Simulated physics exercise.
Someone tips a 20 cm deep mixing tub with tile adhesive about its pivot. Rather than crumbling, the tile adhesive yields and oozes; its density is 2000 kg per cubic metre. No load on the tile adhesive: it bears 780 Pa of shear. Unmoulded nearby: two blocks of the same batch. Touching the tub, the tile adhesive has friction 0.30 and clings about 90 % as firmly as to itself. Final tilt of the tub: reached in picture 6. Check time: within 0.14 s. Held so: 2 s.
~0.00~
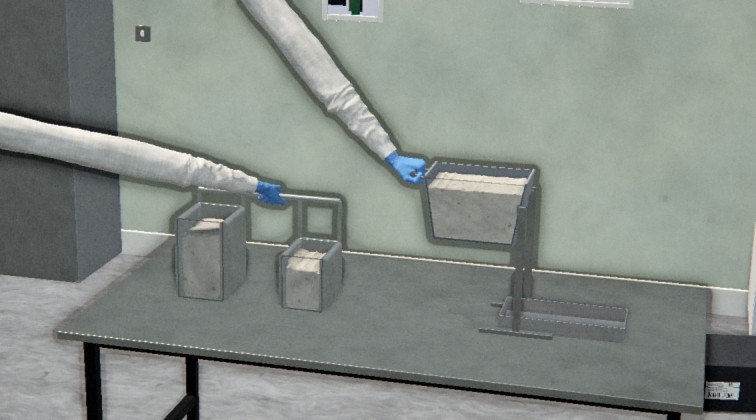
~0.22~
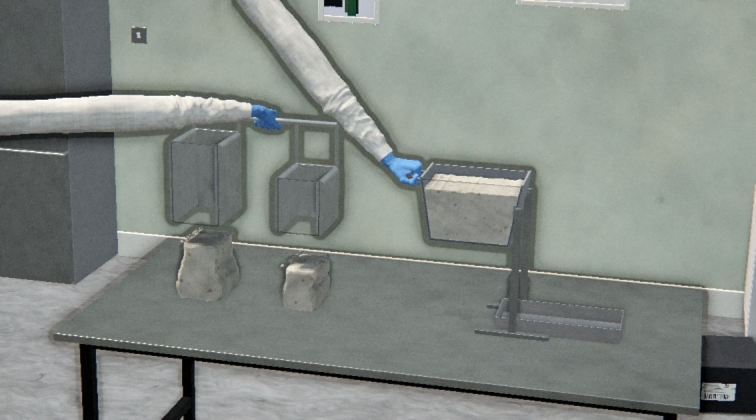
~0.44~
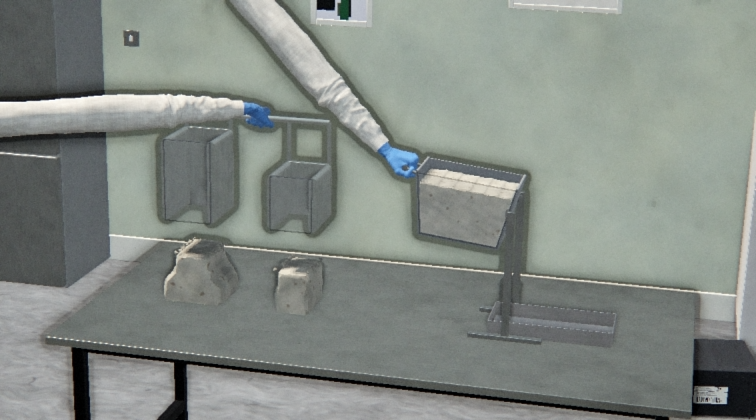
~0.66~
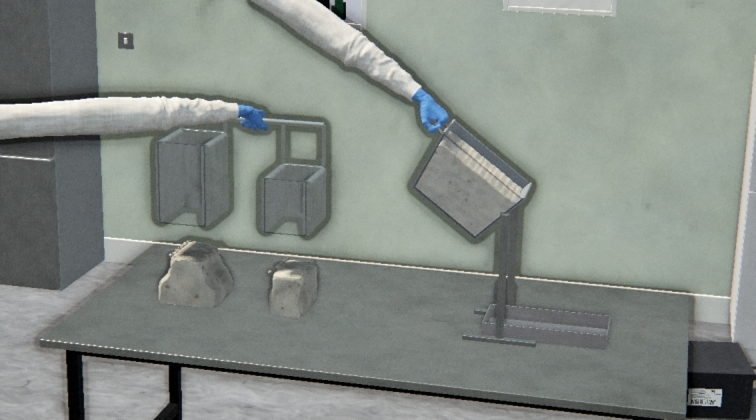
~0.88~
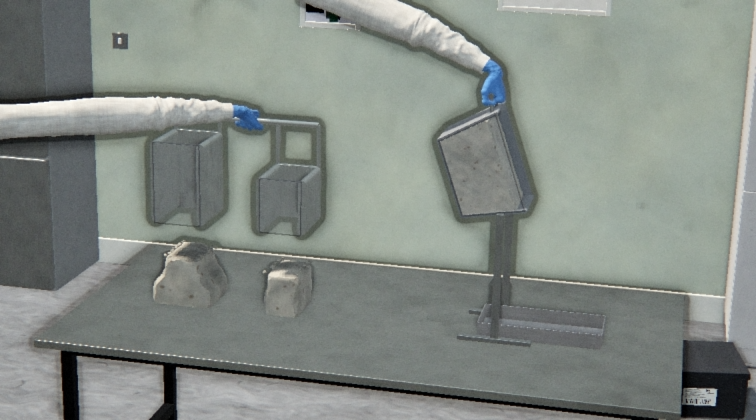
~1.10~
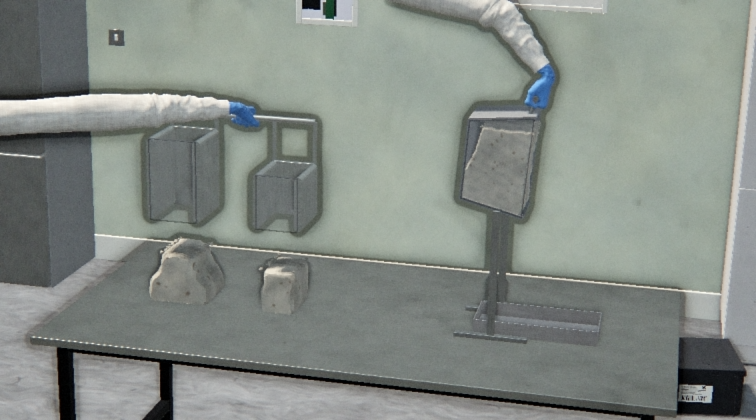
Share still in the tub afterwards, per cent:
Near 33 %.
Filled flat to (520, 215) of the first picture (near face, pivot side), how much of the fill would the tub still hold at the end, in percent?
45 %.
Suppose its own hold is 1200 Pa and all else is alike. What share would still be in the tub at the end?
I'd expect about 35 percent.
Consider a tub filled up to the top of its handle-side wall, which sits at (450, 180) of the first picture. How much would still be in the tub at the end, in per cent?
About 35 per cent.
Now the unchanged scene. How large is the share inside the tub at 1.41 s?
About 35 %.
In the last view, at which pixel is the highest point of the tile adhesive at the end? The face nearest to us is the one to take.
At about (496, 180).
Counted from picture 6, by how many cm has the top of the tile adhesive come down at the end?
Roughly 16 cm.
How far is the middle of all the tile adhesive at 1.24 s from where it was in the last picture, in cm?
Roughly 8 cm.
After 1.24 s, the tub is at 94 degrees and holds 67 %.
After 1.41 s, the tub is at 94 degrees and holds 35 %.
After 1.58 s, the tub is at 94 degrees and holds 33 %.
After 1.75 s, the tub is at 94 degrees and holds 33 %.
After 3.10 s, at the end, the tub is at 94 degrees and holds 33 %.
